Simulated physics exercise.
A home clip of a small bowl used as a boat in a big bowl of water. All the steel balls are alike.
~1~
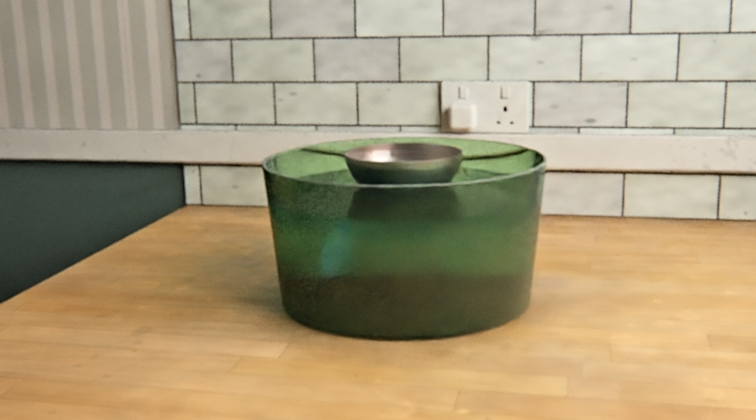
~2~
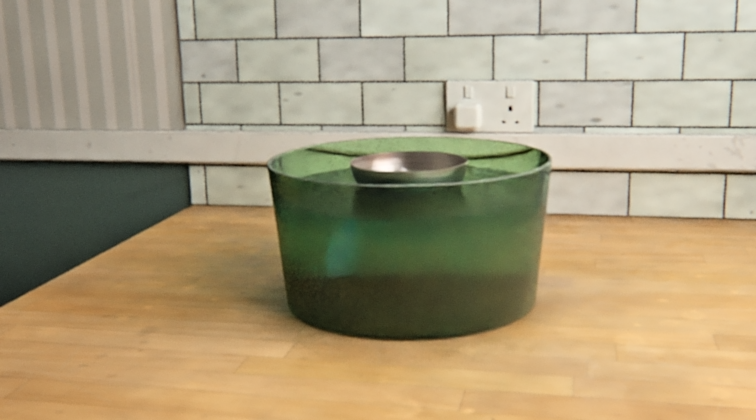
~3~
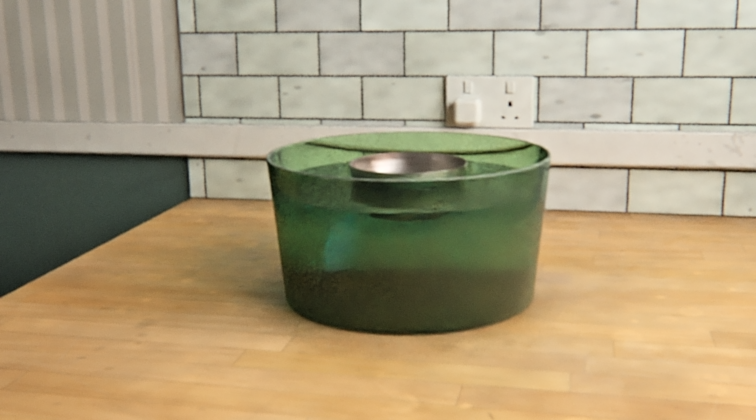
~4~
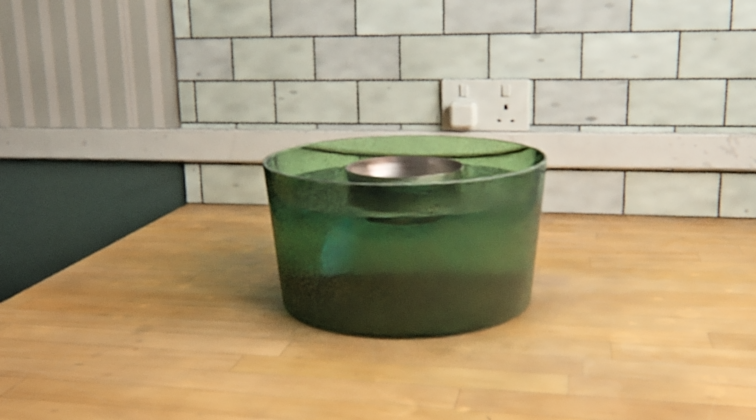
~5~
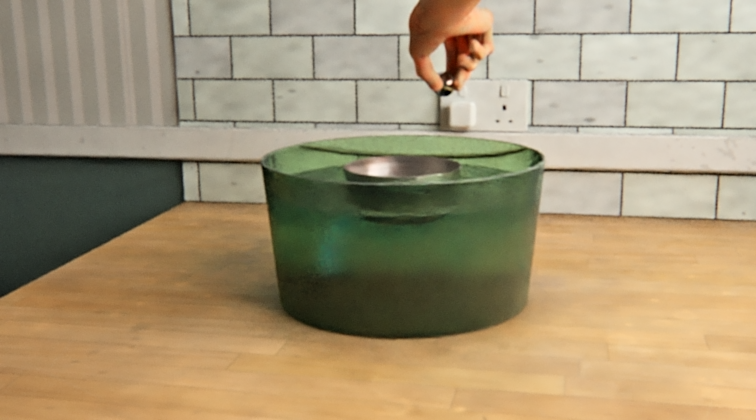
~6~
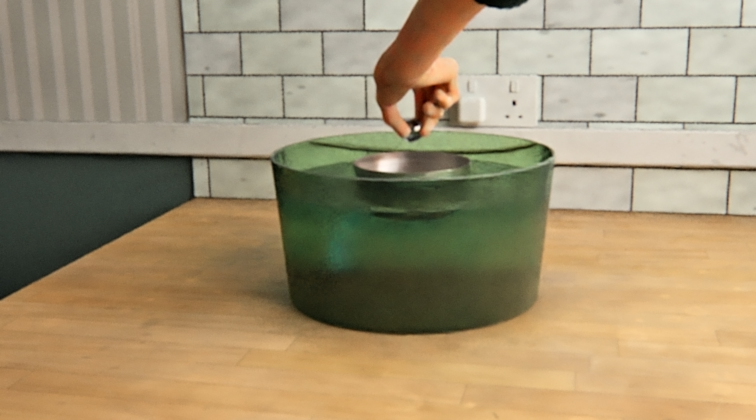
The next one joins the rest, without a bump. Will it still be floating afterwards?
As it turns out, it carries it.
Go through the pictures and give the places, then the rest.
Small bowl (404, 153) empty; most of its side above the surface, in the first frame.
Small bowl (409, 162) with one aboard; about half of its side above the surface, in the second frame.
Small bowl (408, 163) with two aboard; about a third of its side above the surface, in the third frame.
Small bowl (404, 167) with two aboard; about a third of its side above the surface, in the fourth frame.
Small bowl (403, 167) with two aboard; about a third of its side above the surface; the next steel ball in the hand at (444, 84), in the fifth frame.
Small bowl (412, 163) with two aboard; about a third of its side above the surface; the next steel ball in the hand at (412, 130), in the sixth frame.
A moment on, the steel ball is in and the small bowl dips.
Further on, it steadies; about a third of its side above the surface.
When it is over, the small bowl floats; about a third of its side above the surface.
